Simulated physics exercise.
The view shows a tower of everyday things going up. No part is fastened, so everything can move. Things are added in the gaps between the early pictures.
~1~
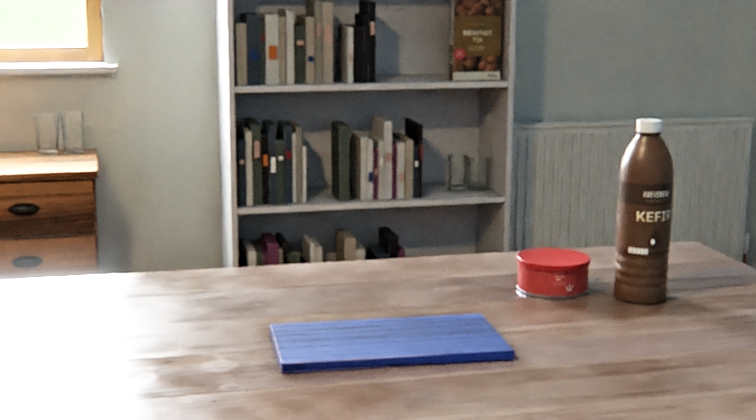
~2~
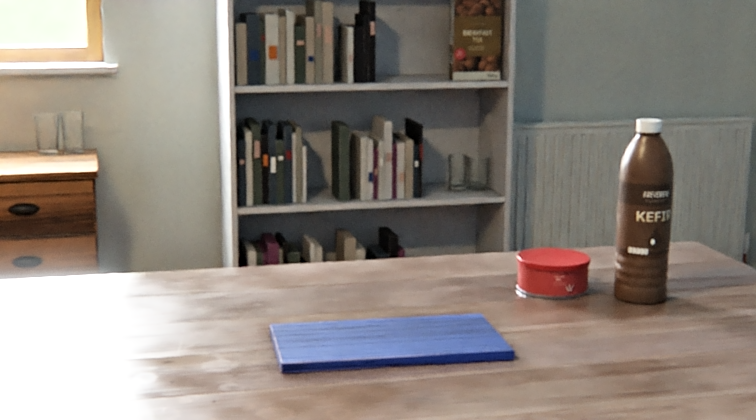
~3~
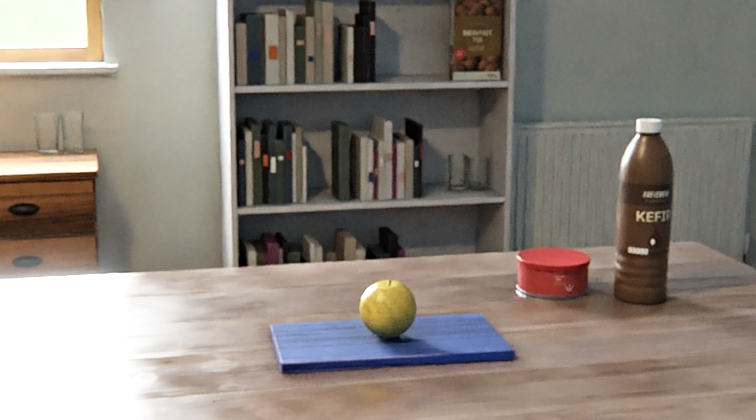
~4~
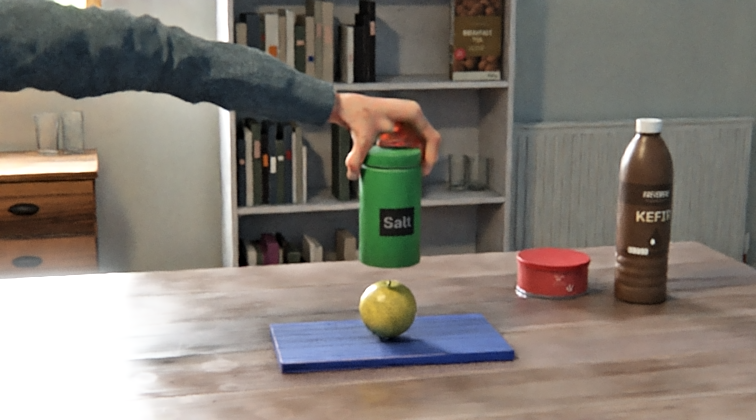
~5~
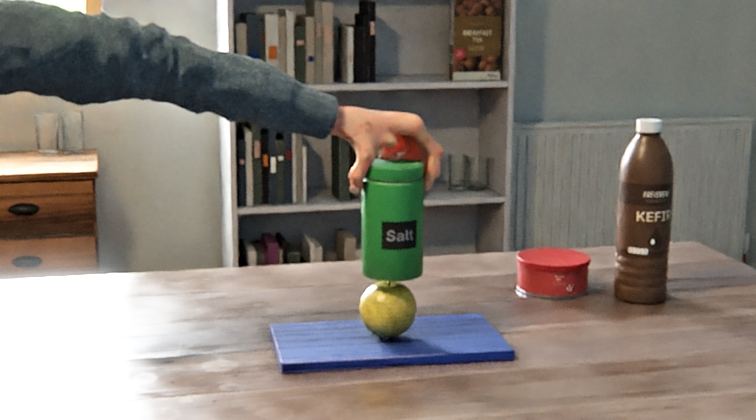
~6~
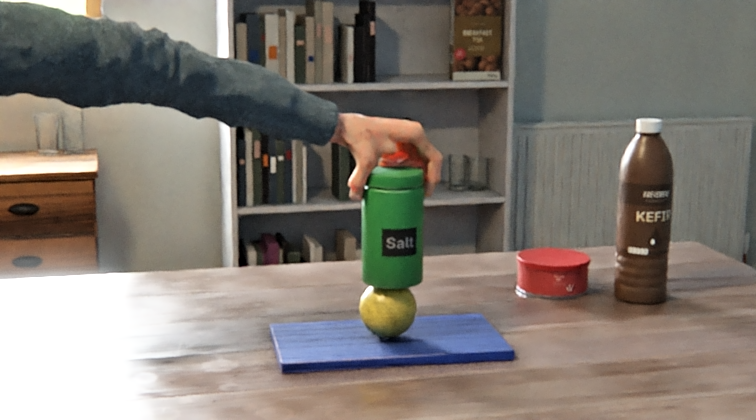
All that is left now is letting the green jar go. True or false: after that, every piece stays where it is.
False.
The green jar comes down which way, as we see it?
It ends up further right.
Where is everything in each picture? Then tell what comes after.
The last thing is not in view yet; brown bottle (645, 210), in the first picture.
The last thing is not in view yet; red tub (553, 273), in the second picture.
The last thing is not in view yet; brown bottle (645, 210), in the third picture.
Still above its spot; green jar (390, 206); red tub (553, 273), in the fourth picture.
Still above its spot; green jar (393, 219); brown bottle (645, 210), in the fifth picture.
In place under the hand; green jar (393, 227); red tub (553, 273), in the sixth picture.
Then, 0.50 s on from there, green jar turned 40° from how it was put near (433, 237).
Then, 0.60 s on from there, green jar now fallen.
Then, 0.70 s on from there, things are still on the move.
Then, 1.80 s on from there, nothing new.
In the end, fallen, green jar; the other 4 unmoved. At the end, from the last picture's camera, green jar near (533, 311). The pile gives way.
